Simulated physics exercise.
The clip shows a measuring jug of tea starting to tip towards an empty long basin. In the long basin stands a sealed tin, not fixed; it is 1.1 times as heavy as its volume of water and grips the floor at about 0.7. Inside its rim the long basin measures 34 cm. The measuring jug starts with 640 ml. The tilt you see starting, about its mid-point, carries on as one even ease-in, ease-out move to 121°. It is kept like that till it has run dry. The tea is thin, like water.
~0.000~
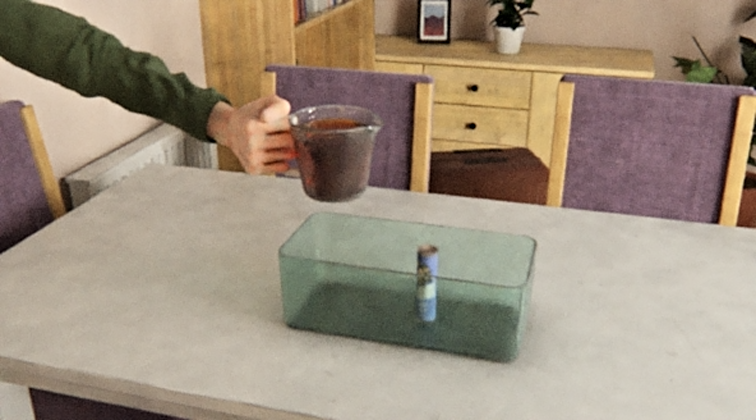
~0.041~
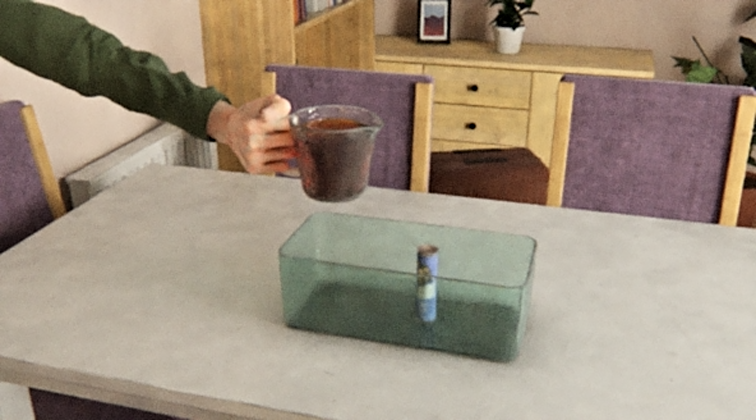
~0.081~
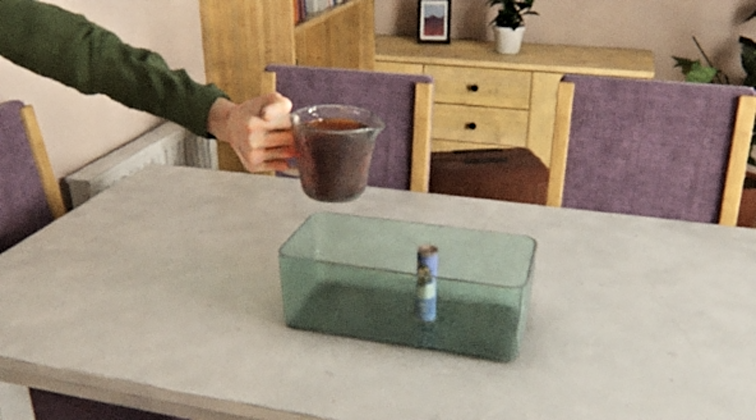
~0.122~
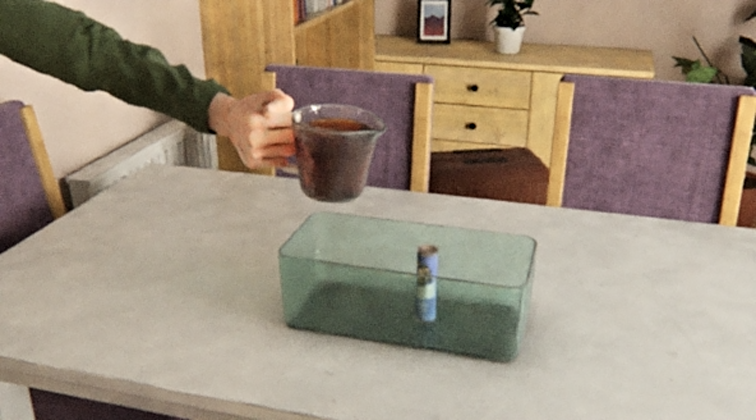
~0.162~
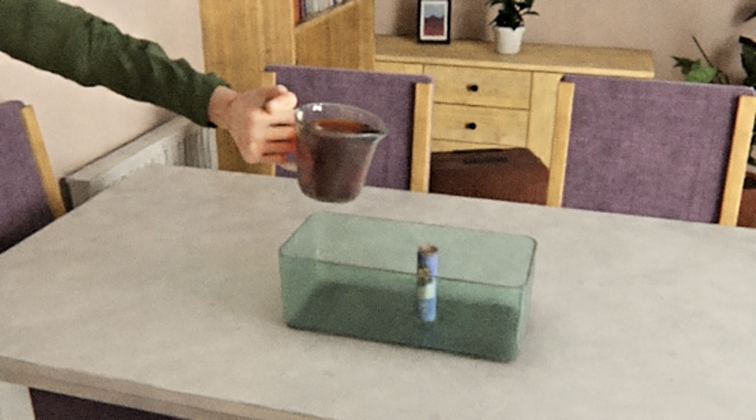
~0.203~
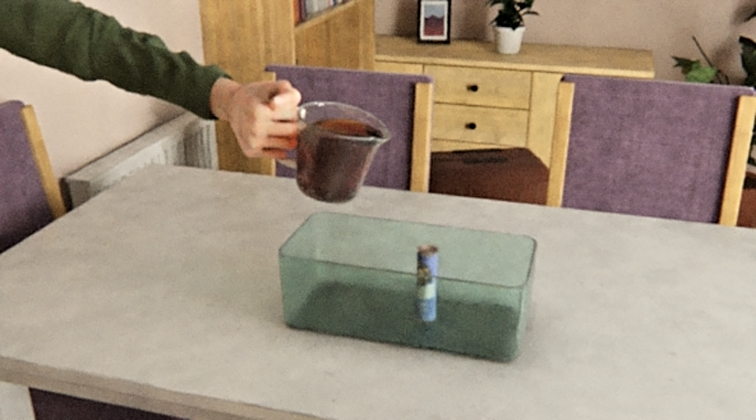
The footage shows a hand in a green sleeve holding a glass jug of dark reddish-brown liquid above a greenish transparent basin with a small patterned cylinder at it, then slowly tilting the jug slightly to the right.
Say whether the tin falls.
It goes over.
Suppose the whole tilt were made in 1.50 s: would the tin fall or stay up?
Then it falls.
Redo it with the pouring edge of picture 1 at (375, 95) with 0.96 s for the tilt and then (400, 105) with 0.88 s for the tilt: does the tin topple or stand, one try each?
First it goes over; then it falls.
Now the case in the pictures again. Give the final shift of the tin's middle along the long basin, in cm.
About 8.0 cm.
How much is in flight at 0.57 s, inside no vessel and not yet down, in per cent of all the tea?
Near 26 in a hundred.
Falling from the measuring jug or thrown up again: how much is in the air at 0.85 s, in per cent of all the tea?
About 6 per cent.
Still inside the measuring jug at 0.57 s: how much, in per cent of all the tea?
About 58 per cent.
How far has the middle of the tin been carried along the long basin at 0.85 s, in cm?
Some 2 cm.
Then, 0.57 s in, the tilt is 81° and 58 per cent is still to pour; the tin stands where it began.
Then, 0.85 s in, the tilt is 118° and 4 per cent is still to pour; the tin leans 6°.
Then, 1.13 s in, the tilt is 121° and 0 per cent is still to pour; the tin lies on its side.
Then, 1.44 s in, the tilt is 121° and 0 per cent is still to pour; the tin lies on its side.
Finally, the tin lies on its side.
